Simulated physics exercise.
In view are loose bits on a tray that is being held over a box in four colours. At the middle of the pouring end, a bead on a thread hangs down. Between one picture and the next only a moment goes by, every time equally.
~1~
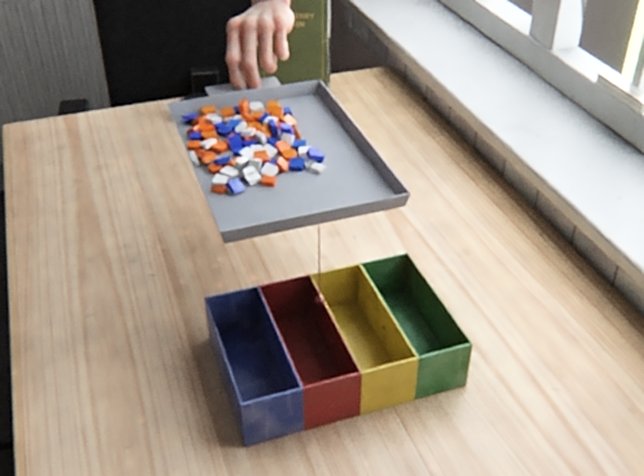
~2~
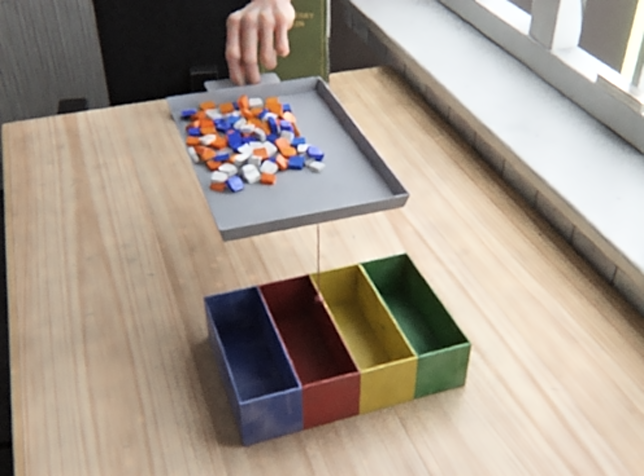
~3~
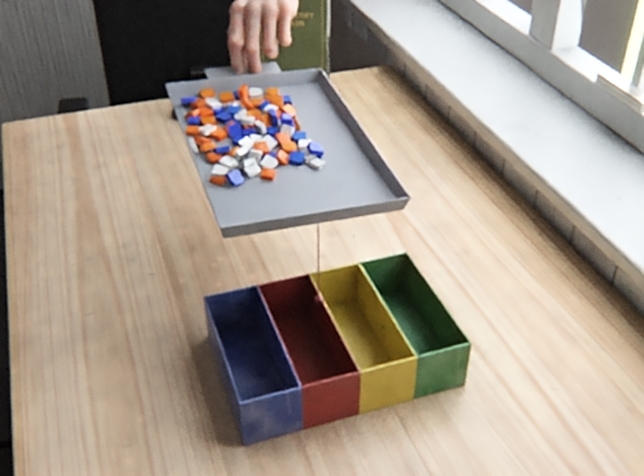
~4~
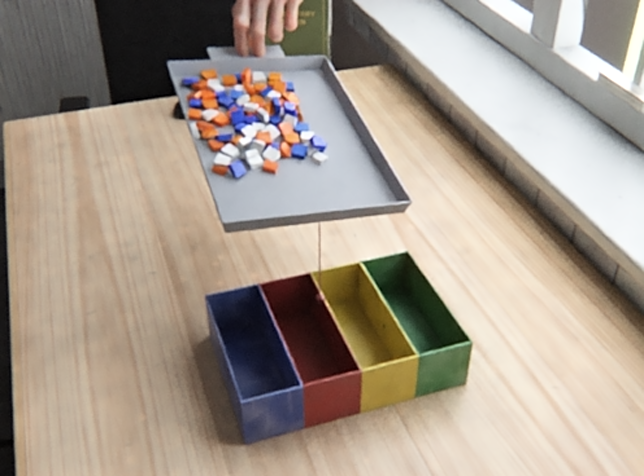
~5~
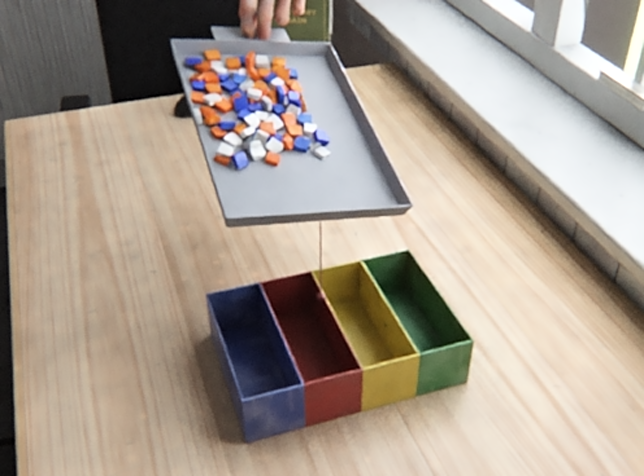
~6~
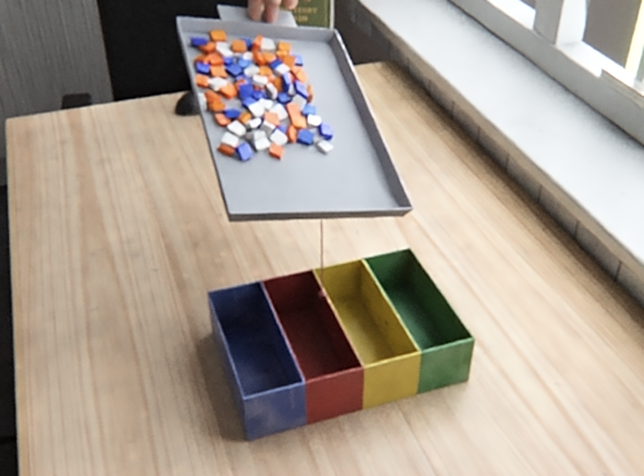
A hand raises the far end of a gray tray of mosaic tiles above a four-coloured box.
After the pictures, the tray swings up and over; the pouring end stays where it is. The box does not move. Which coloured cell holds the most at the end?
The green cell holds the most.
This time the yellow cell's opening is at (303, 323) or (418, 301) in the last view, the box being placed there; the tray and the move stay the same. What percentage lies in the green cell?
10 %, then 10 %.
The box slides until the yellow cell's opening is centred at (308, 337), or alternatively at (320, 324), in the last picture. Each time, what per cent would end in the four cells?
Well, you'd get about 10 per cent and then about 30 per cent.
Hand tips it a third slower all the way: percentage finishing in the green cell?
That works out at roughly 70 per cent.
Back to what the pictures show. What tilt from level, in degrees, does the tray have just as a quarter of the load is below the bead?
The angle is roughly 80° at that point.
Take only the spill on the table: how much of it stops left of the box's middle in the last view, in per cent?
Left fraction: Around 0 per cent.
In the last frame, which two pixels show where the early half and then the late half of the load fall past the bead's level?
The opening part goes through (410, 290); what follows goes through (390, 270).
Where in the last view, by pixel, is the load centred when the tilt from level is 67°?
Roughly at (381, 189).
Soon, tray tipped steeply; most on the tray; a small part falling or outside the box.
A while on, tray tipped past a quarter turn; a stray few on the tray; about two thirds in the green cell; about a quarter in the yellow cell; a small part falling or outside the box.
Towards the end, tray tipped past a quarter turn; about two thirds in the green cell; about a quarter in the yellow cell; a small part falling or outside the box.
Finally, tray tipped past a quarter turn; about two thirds in the green cell; about a quarter in the yellow cell; none in the blue cell; none in the red cell; a small part outside the box.
